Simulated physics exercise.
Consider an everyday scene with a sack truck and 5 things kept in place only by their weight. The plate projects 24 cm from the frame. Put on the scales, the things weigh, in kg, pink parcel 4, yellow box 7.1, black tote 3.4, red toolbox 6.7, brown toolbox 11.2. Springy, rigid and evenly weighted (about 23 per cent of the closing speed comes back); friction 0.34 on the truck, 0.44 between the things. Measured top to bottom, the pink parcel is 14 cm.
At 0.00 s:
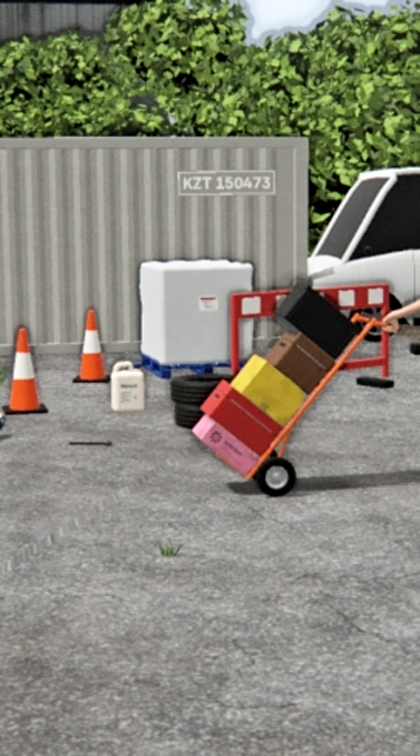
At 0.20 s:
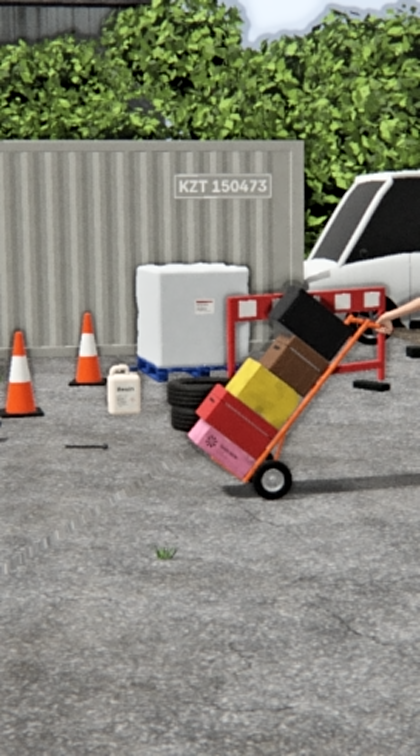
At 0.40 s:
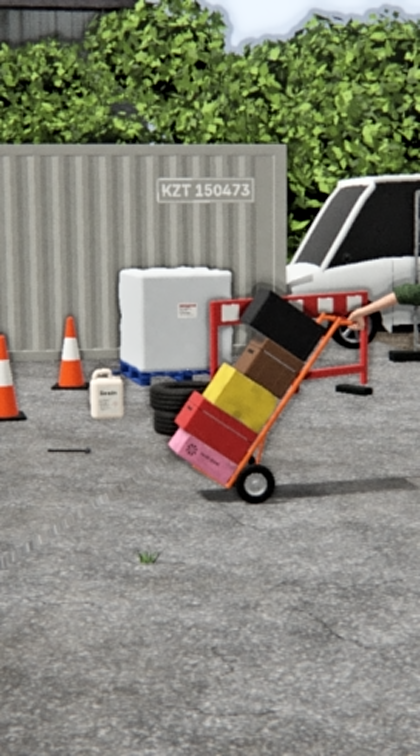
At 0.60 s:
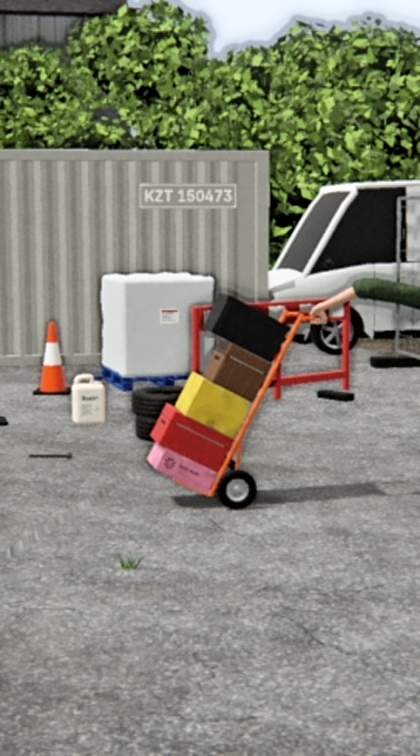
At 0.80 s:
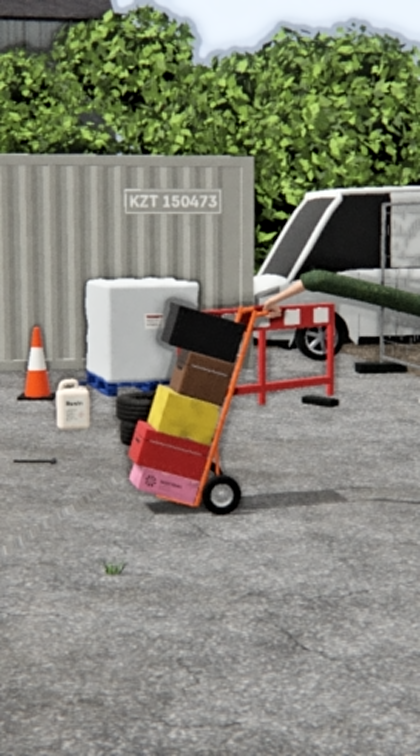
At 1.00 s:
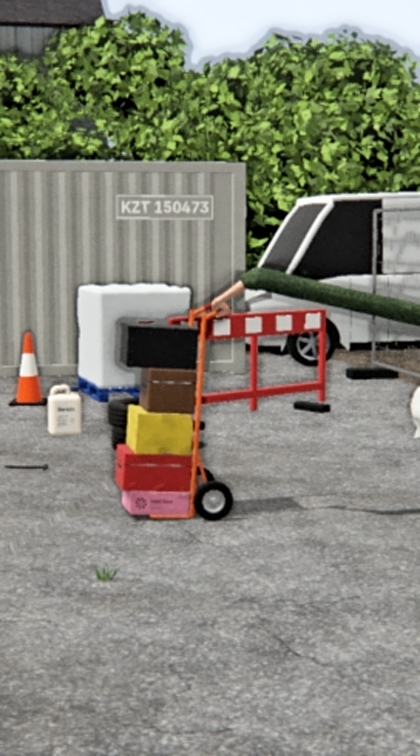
A hand and then a long green-sleeved arm at the right grip an orange hand truck in a paved yard, seen from the side at a slight distance. It carries a pink box, red box, yellow box, brown box and black box, bottom to top, before a grey container, white tank, cones and white vehicle. The arm tilts the leaning truck steadily to nearly upright while the view drifts right.
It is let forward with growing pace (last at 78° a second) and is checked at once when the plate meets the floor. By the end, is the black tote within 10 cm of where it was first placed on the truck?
No: It fails to stay near its start.
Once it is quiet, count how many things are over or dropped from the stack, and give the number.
In total, 5.
By 1.50 s, truck upright; black tote rocked 18° off its seat near (96, 354); brown toolbox rocked 18° off its seat; yellow box rocked 18° off its seat.
By 2.10 s, truck upright; black tote and brown toolbox now dropped from the stack; yellow box rocked 46° off its seat; red toolbox rocked 46° off its seat.
By 2.50 s, truck upright; yellow box now dropped from the stack; red toolbox on its side; pink parcel on its side.
When it is over (4.1 s), dropped from the stack, yellow box, black tote and brown toolbox; lying over on the truck, pink parcel and red toolbox.
